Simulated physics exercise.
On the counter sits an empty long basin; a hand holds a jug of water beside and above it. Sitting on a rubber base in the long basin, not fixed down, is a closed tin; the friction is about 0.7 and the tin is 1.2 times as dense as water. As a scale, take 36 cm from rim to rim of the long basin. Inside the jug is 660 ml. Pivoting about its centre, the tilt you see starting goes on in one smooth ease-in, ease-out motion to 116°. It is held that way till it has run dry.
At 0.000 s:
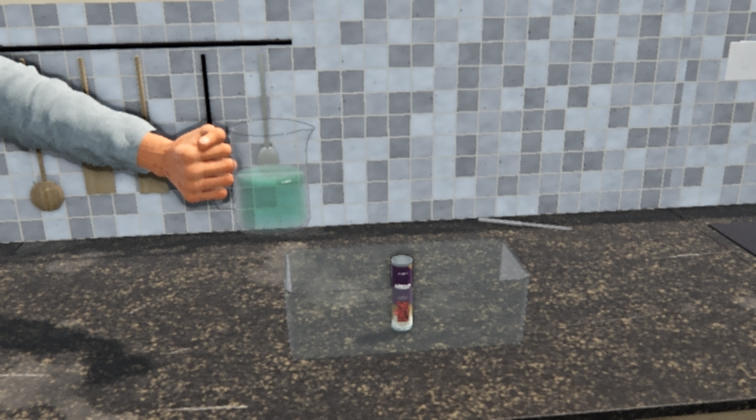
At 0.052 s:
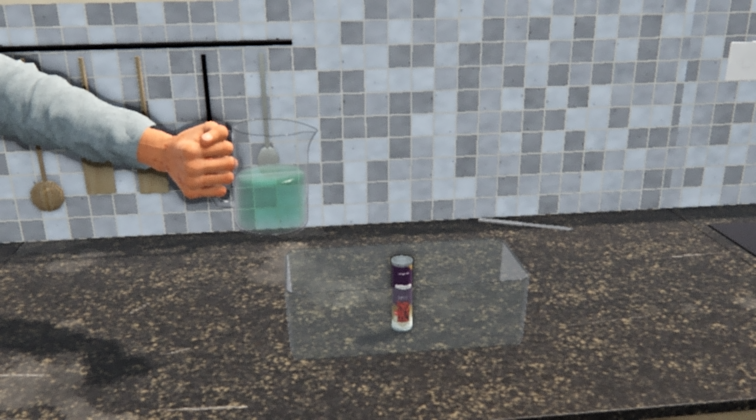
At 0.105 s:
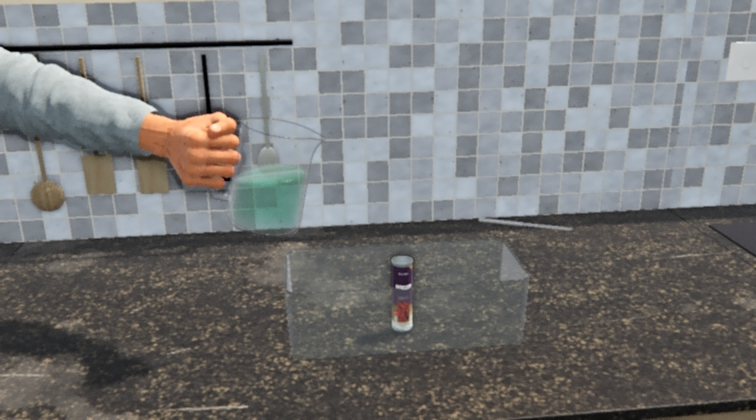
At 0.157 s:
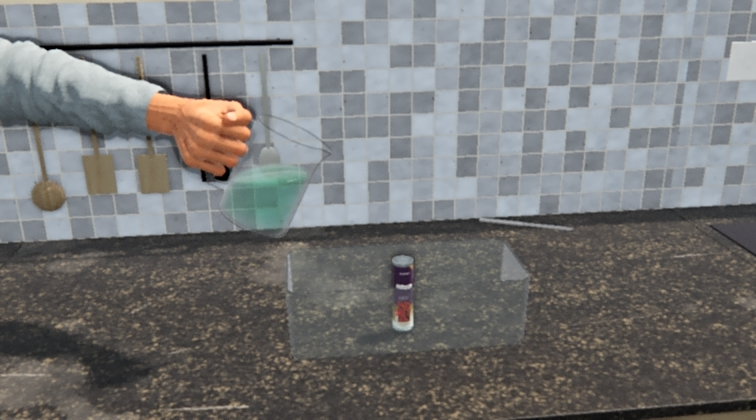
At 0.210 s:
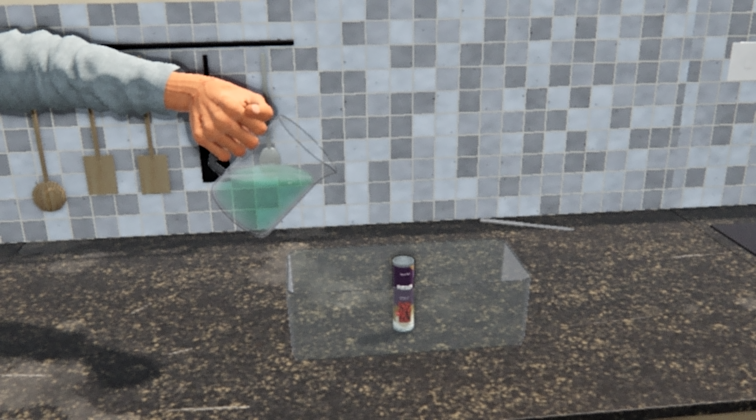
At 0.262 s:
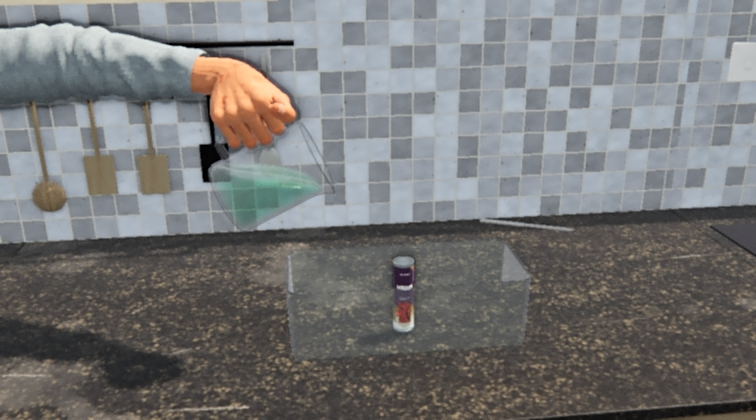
At the start, a hand at the left holds a clear jug of greenish water upright, above and beside an empty long basin with a closed tin standing inside. The hand then turns the jug clockwise, slowly and then faster, until it leans steeply to the right, the water shifting inside while the basin and tin stay still.
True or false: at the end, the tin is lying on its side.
False.
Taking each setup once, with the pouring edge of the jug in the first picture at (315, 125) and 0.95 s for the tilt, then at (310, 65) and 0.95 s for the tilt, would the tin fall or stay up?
Trial 1 - tin stays standing; trial 2 - tin tips.
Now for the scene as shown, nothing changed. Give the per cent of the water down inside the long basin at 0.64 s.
Around 72 per cent of the whole.
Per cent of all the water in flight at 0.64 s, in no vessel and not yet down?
About 16 percent.
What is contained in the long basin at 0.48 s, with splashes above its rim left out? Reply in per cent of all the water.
About 14%.
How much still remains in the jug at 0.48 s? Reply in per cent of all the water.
Near 58 in a hundred.
After 0.48 s the tilt is 116° and 59 per cent is still to pour; the tin stands where it began.
After 0.64 s the tilt is 116° and 14 per cent is still to pour; the tin stands where it began.
After 0.81 s the tilt is 116° and 1 per cent is still to pour; the tin stands where it began.
After 0.99 s the tilt is 116° and 0 per cent is still to pour; the tin stands where it began.
In the end the tin stands where it began.
